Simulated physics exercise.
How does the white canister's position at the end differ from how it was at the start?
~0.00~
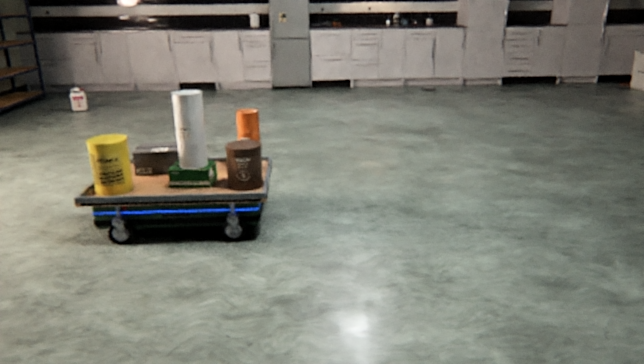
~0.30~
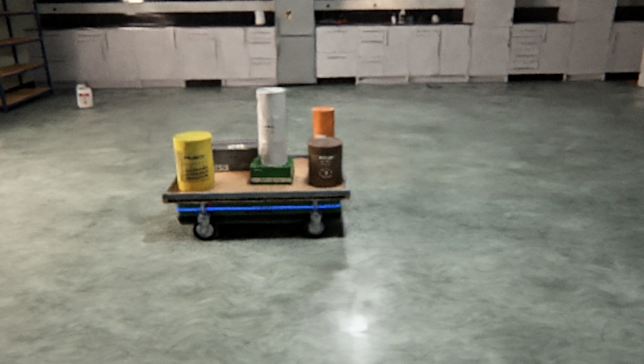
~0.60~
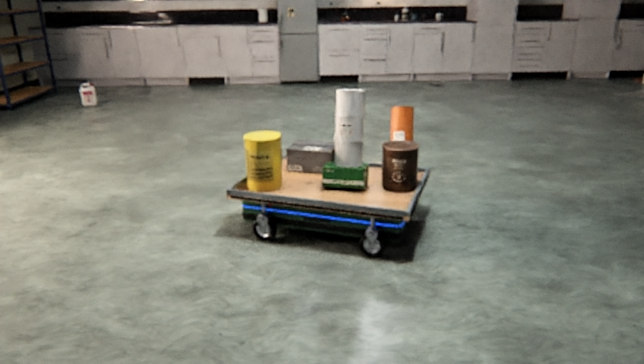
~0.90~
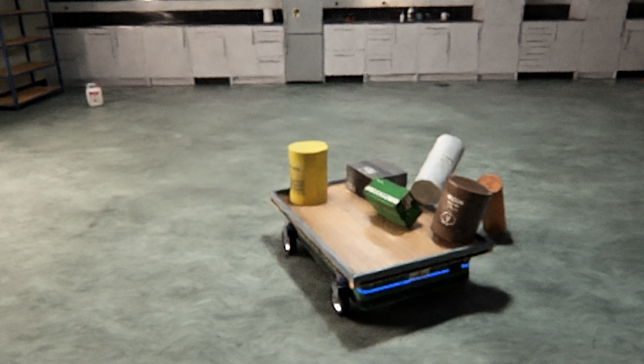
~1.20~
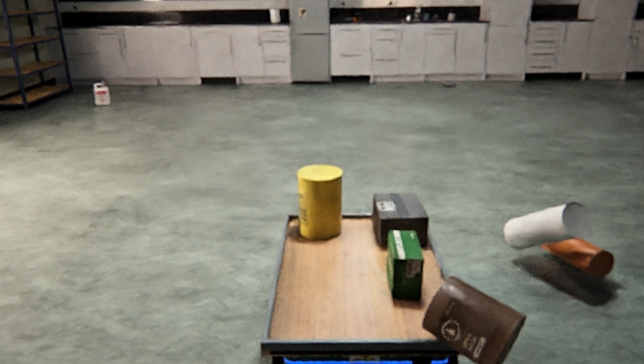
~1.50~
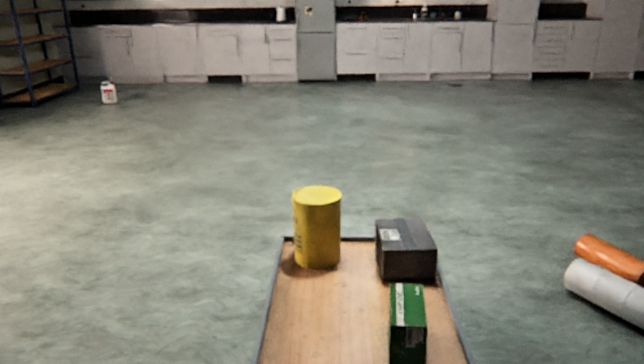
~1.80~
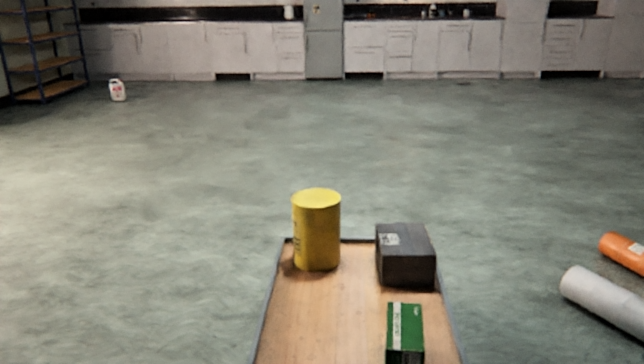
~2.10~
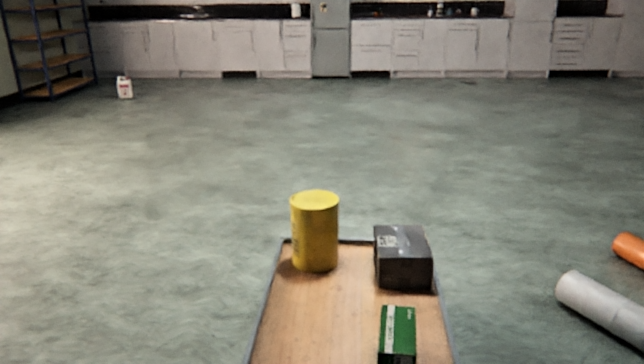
At the start the white canister stands upright on the cart. At the end it lies on its side on the floor to the right of the cart.
A cart rolls right, swings nearer, spills three containers, tips a green box, and stops.
